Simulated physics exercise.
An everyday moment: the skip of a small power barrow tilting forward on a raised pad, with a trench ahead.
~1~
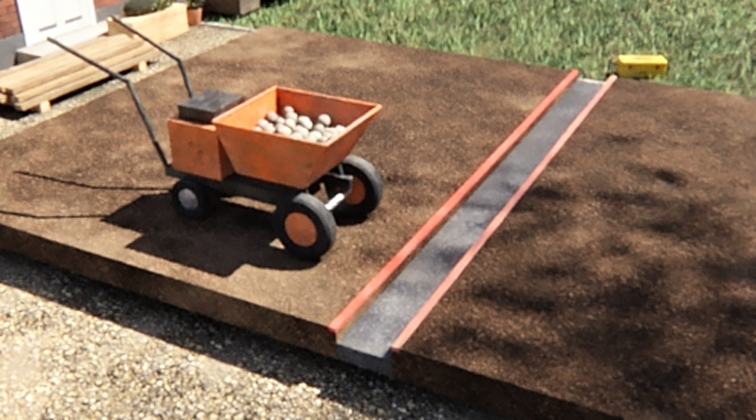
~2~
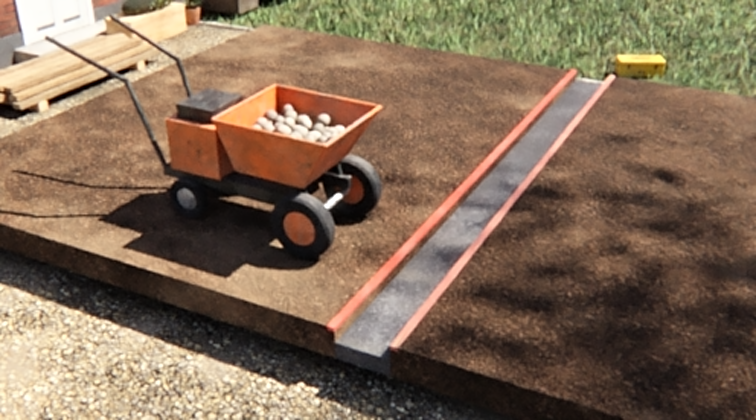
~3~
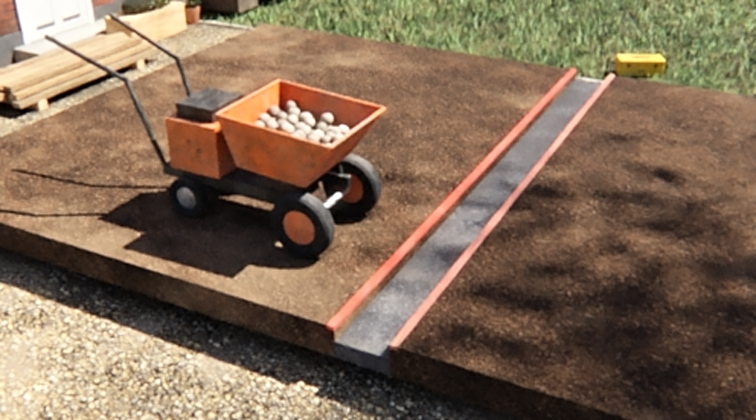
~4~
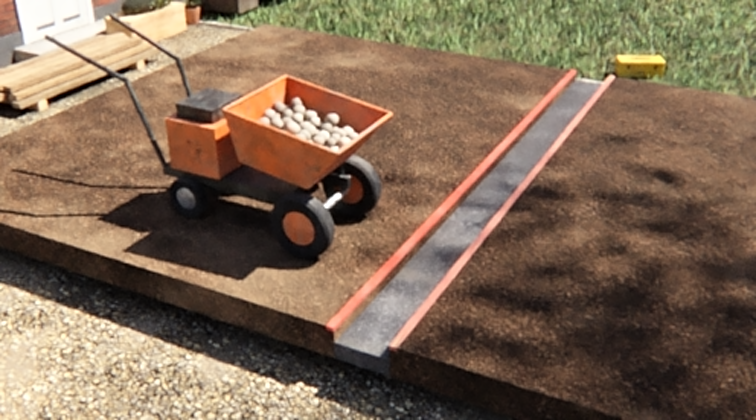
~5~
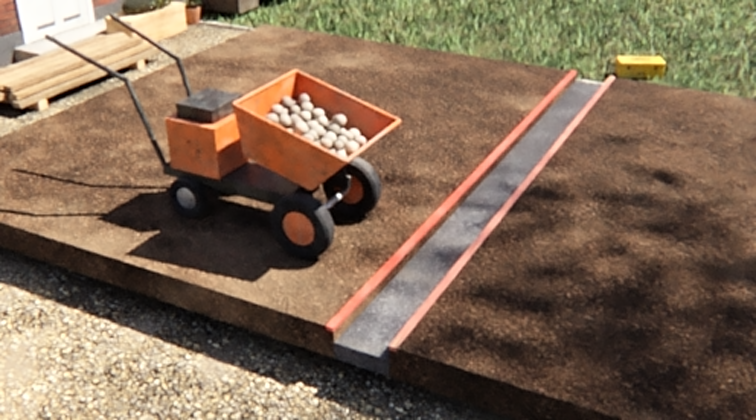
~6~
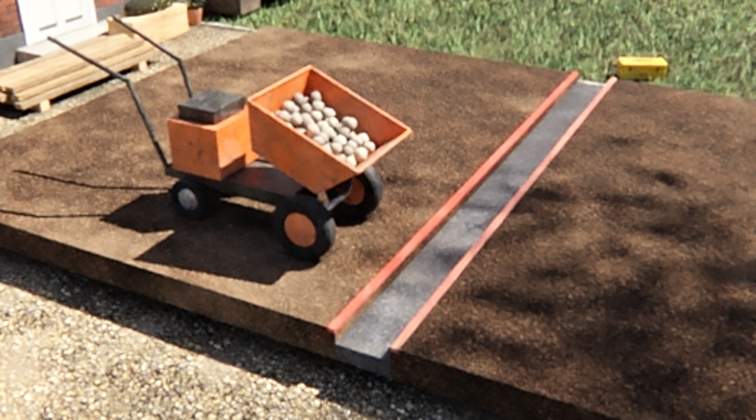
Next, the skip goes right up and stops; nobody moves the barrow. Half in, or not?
The trench ends with over half of it.
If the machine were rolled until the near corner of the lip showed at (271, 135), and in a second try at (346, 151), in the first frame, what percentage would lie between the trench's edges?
The first gives 40 %, the second 30 %.
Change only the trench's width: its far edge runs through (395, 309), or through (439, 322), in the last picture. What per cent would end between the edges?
The first gives 30 %, the second 80 %.
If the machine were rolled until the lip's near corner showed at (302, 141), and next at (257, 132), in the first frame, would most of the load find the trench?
One: Most of it. Two: The smaller part.
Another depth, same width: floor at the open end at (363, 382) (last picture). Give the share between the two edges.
Near 90 %.
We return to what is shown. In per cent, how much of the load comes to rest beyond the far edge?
It comes to 10 per cent or so.
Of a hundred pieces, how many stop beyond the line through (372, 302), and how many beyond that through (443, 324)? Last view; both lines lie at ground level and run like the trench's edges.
In turn 80 and 10 in a hundred.
Soon, skip tipped steeply; all in the skip.
A while on, skip tipped right over; most in the skip; about a quarter in or heaped over the trench; a stray few beyond it; a stray few falling.
Towards the end, skip tipped right over; about a quarter in the skip; about two thirds in or heaped over the trench; a small part beyond it.
Finally, skip tipped right over; about a quarter in the skip; about two thirds in or heaped over the trench; a small part beyond it.
